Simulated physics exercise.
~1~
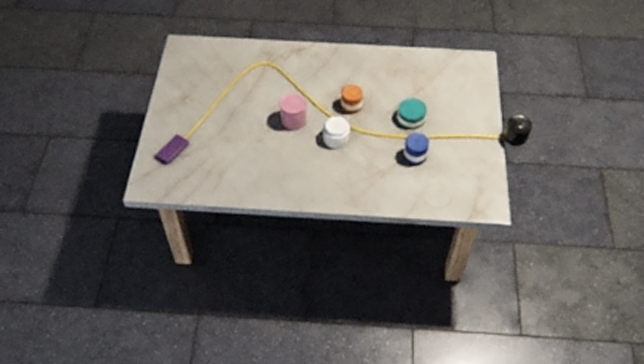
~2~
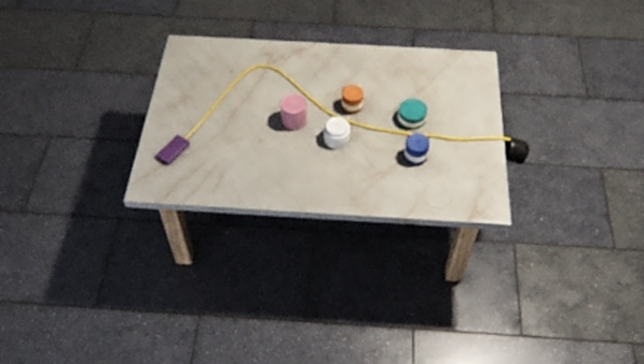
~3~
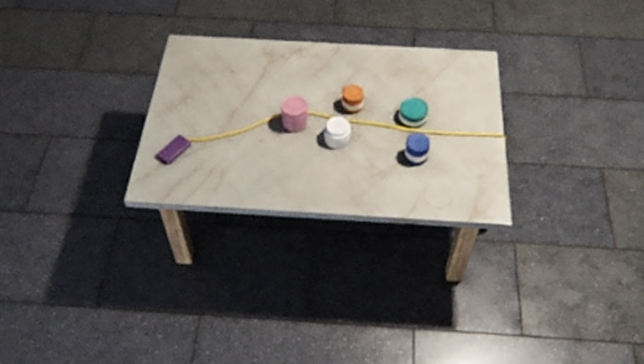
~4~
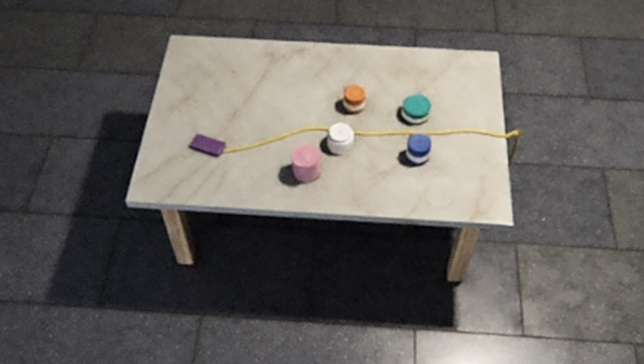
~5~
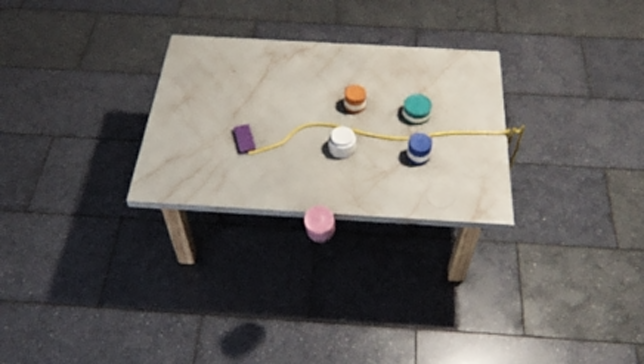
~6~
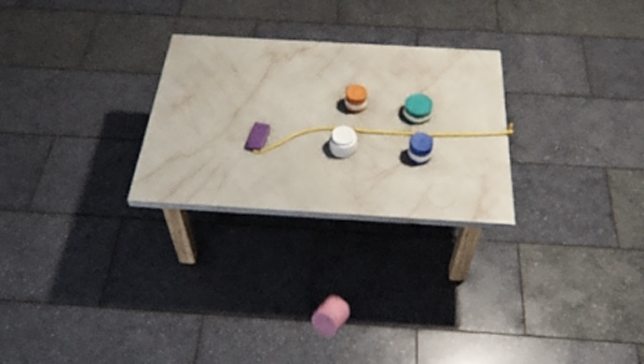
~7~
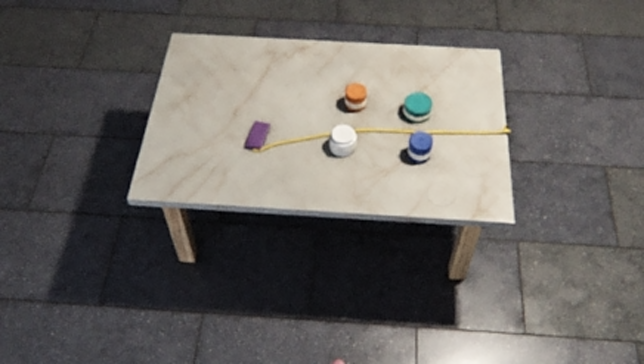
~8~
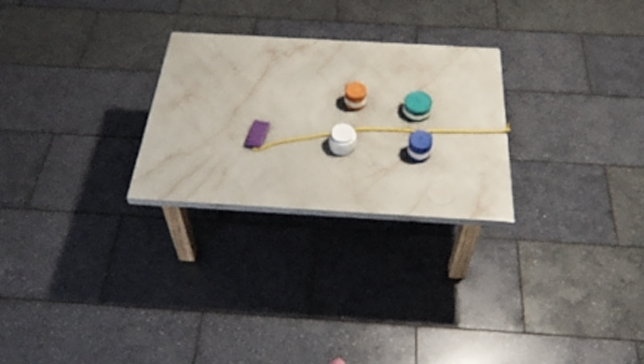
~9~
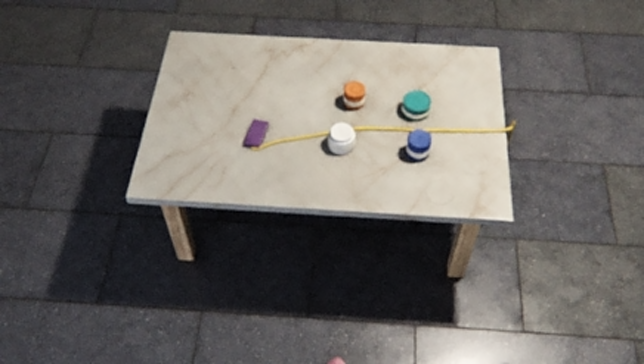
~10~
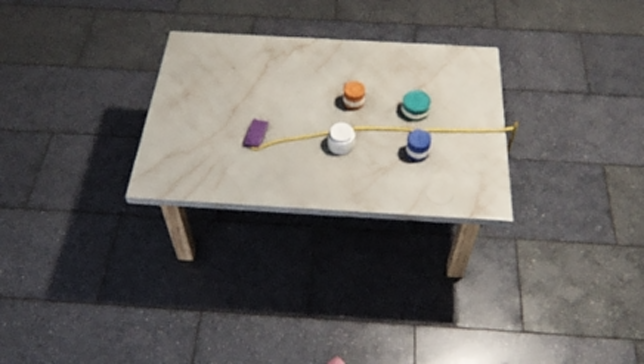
On a pale marble-topped table over dark paving, a yellow cable curves from a purple phone on the left, past several small containers, to a black speaker hanging at the right edge. The speaker drops out of sight, and the cable pulls straighter against the pink tub. The phone slides right while the tub is swept toward the front, tips off the edge and tumbles to the floor. The phone comes to rest left of the white jar, which barely shifts. The orange, teal and blue containers remain standing, with the cable stretched over the right edge and the tub barely visible below.
